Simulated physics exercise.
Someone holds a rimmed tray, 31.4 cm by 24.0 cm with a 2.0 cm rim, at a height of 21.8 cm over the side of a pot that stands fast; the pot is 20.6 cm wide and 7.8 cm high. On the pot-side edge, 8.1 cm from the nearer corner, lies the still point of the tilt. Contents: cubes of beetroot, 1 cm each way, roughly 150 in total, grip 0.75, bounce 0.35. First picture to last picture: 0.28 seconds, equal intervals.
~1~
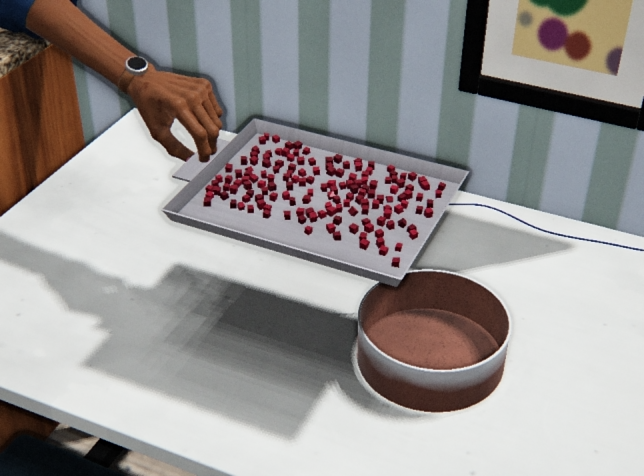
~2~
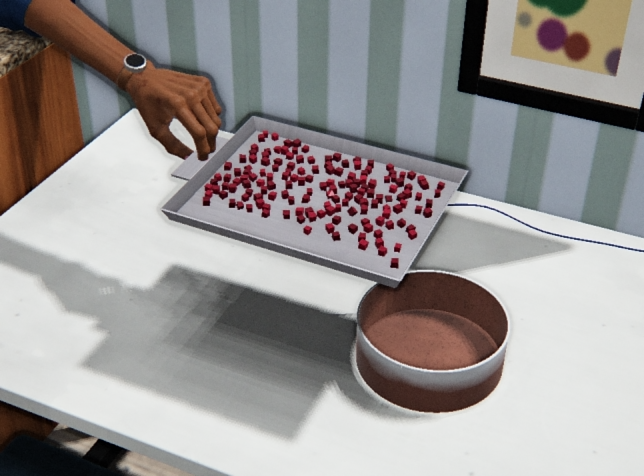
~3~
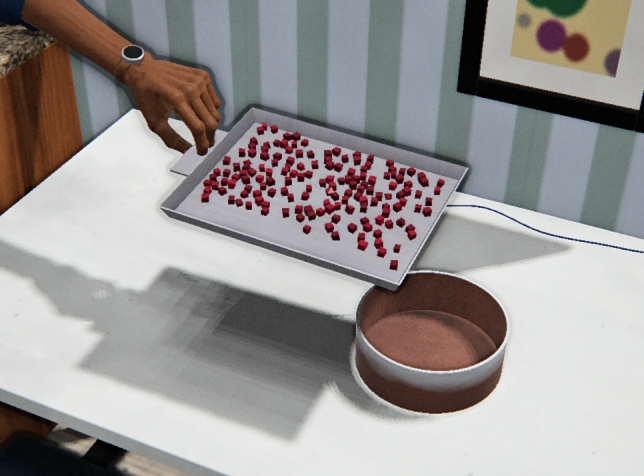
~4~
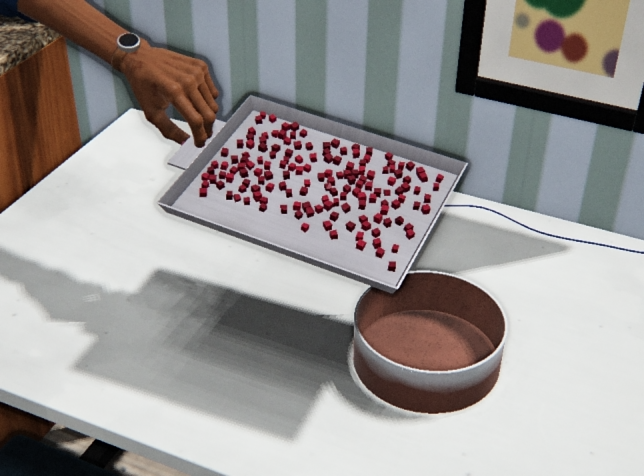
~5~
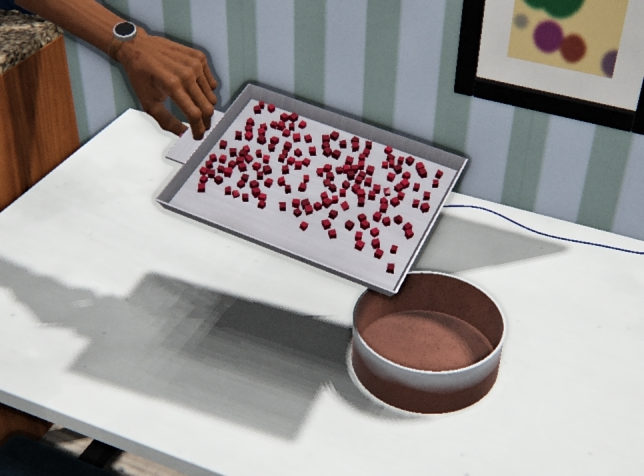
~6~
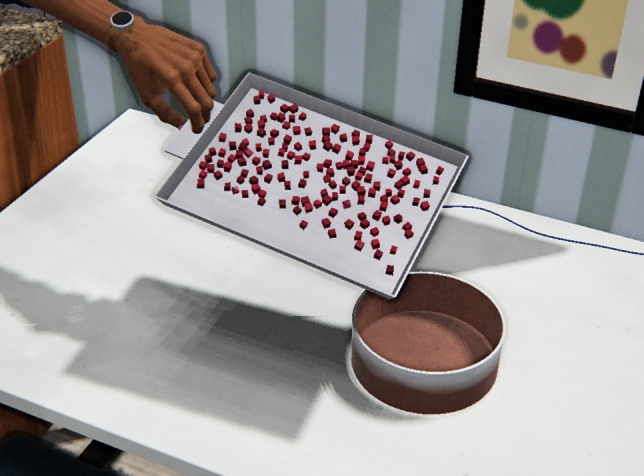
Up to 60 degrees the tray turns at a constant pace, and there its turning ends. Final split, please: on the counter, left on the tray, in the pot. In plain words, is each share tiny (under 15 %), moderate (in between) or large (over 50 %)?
Counter: Large; tray: Moderate; pot: Tiny.
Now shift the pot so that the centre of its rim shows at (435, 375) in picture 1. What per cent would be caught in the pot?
About 40 per cent.
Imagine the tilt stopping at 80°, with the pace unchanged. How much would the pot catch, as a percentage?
The pot would get around 5 per cent.
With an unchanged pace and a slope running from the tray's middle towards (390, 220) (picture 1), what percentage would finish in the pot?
Something like 25 per cent of the pieces.
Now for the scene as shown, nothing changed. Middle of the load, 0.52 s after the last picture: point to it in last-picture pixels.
The middle of the load should be at about (341, 240) by then.
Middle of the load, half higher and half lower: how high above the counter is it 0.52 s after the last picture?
Height: Around 24 cm.
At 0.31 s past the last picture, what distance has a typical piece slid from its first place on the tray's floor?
By then it sits near 1 cm from where it began.
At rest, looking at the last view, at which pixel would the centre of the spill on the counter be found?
The spill is centred close to (388, 459).
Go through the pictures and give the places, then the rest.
Tray tilt 0 degrees, front corners at (170, 208) and (397, 273); middle of the pieces at (324, 188); pot at (434, 317), in the first picture.
Tray tilt 1 degrees, front corners at (169, 207) and (396, 275); middle of the pieces at (323, 187), in the second picture.
Tray tilt 4 degrees, front corners at (168, 205) and (396, 278), lowest corner right front; middle of the pieces at (323, 183), in the third picture.
Tray tilt 8 degrees, front corners at (166, 201) and (394, 282), lowest corner right front; middle of the pieces at (321, 178), in the fourth picture.
Tray tilt 12 degrees, front corners at (164, 197) and (392, 286), lowest corner right front; middle of the pieces at (320, 173), in the fifth picture.
Tray tilt 16 degrees, front corners at (163, 195) and (391, 289), lowest corner right front; middle of the pieces at (320, 168); pot at (428, 320), in the sixth picture.
Then, 0.31 s after the last picture, tilt 38 degrees; the tray holds 100 %, the pot 0 %.
Then, 0.52 s after the last picture, tilt 52 degrees; the tray holds 100 %, the pot 0 %.
Then, 0.84 s after the last picture, tilt 60 degrees; the tray holds 40 %, the pot 0 %.
In the end, counter 60 %, tray 40 %, pot 0 %.
